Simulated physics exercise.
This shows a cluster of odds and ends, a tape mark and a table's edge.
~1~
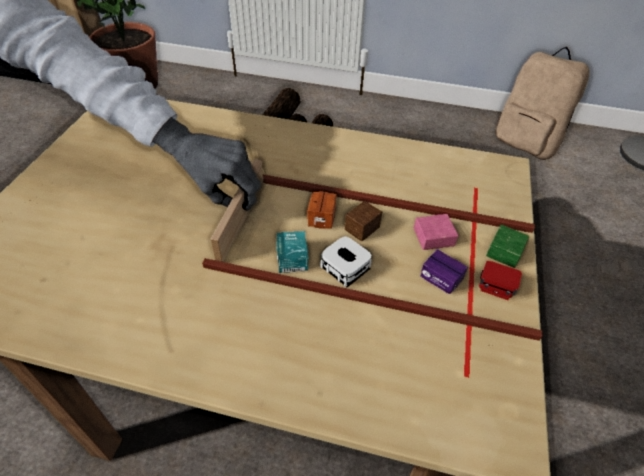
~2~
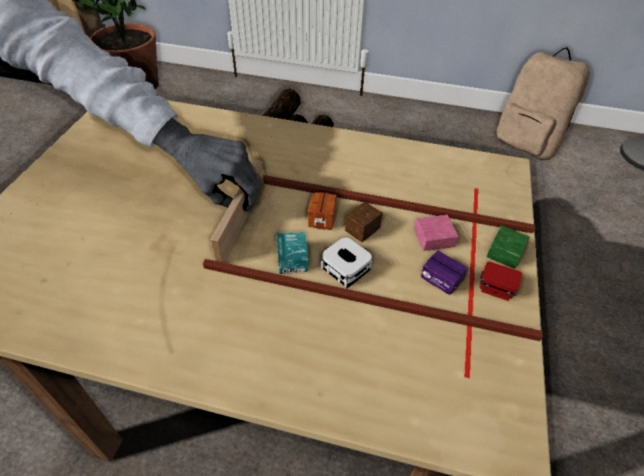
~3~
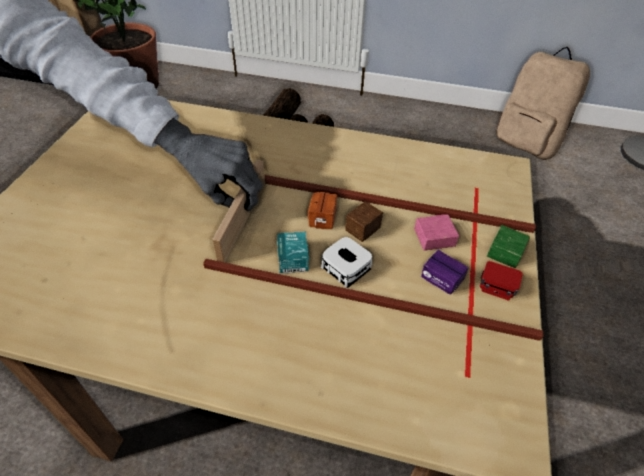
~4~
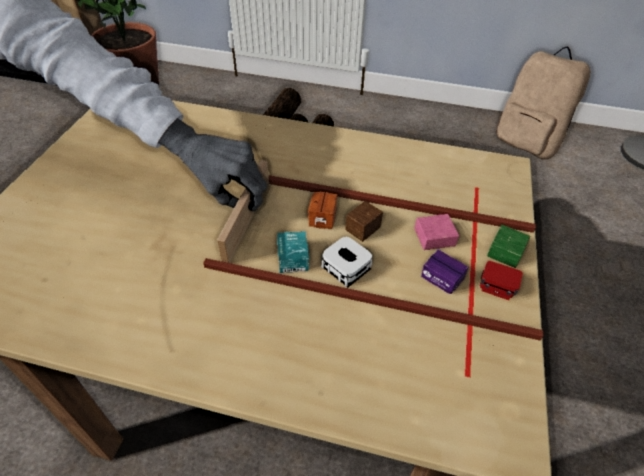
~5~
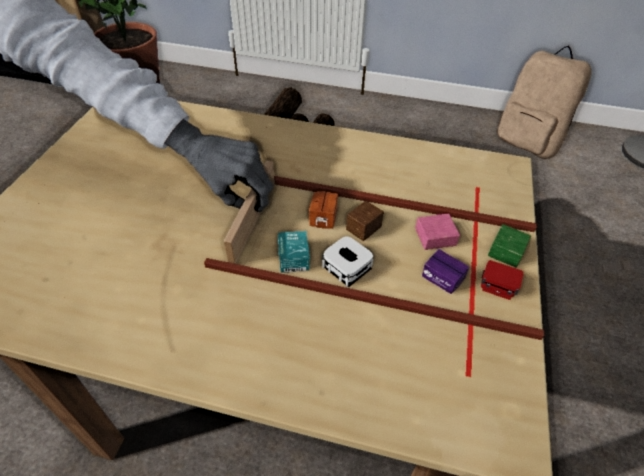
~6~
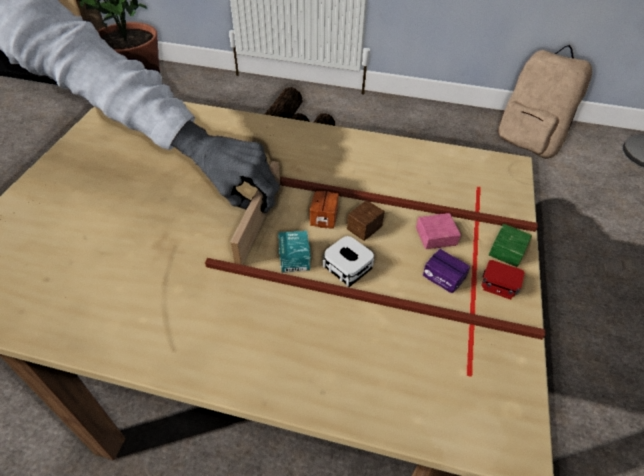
A gloved hand slides a wooden board slightly right across a table toward several small colourful blocks.
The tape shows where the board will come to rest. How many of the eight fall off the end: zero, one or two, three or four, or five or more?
The number that fall off is three or four.
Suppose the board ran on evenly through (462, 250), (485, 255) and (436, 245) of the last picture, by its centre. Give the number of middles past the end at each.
It would be 3, 4 and 1.
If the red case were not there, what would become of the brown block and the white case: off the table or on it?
The brown block stays on, the white case is kept.
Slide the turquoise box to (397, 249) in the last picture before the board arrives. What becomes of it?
Then it stays on.
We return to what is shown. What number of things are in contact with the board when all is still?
It touches 2.
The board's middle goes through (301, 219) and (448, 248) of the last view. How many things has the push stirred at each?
1 and 8.
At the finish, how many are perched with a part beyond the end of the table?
1 of them.
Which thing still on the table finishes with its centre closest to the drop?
The white case.
Soon after, none off yet; green block at rest near (510, 245); red case at rest near (502, 280); purple box at rest near (446, 271).
Then, none off yet; green block at rest near (510, 245); red case moved a little near (521, 283); purple box moved about its own width near (486, 276).
By the end, the number that fall off is three or four; fallen, pink block, purple box, red case and green block.
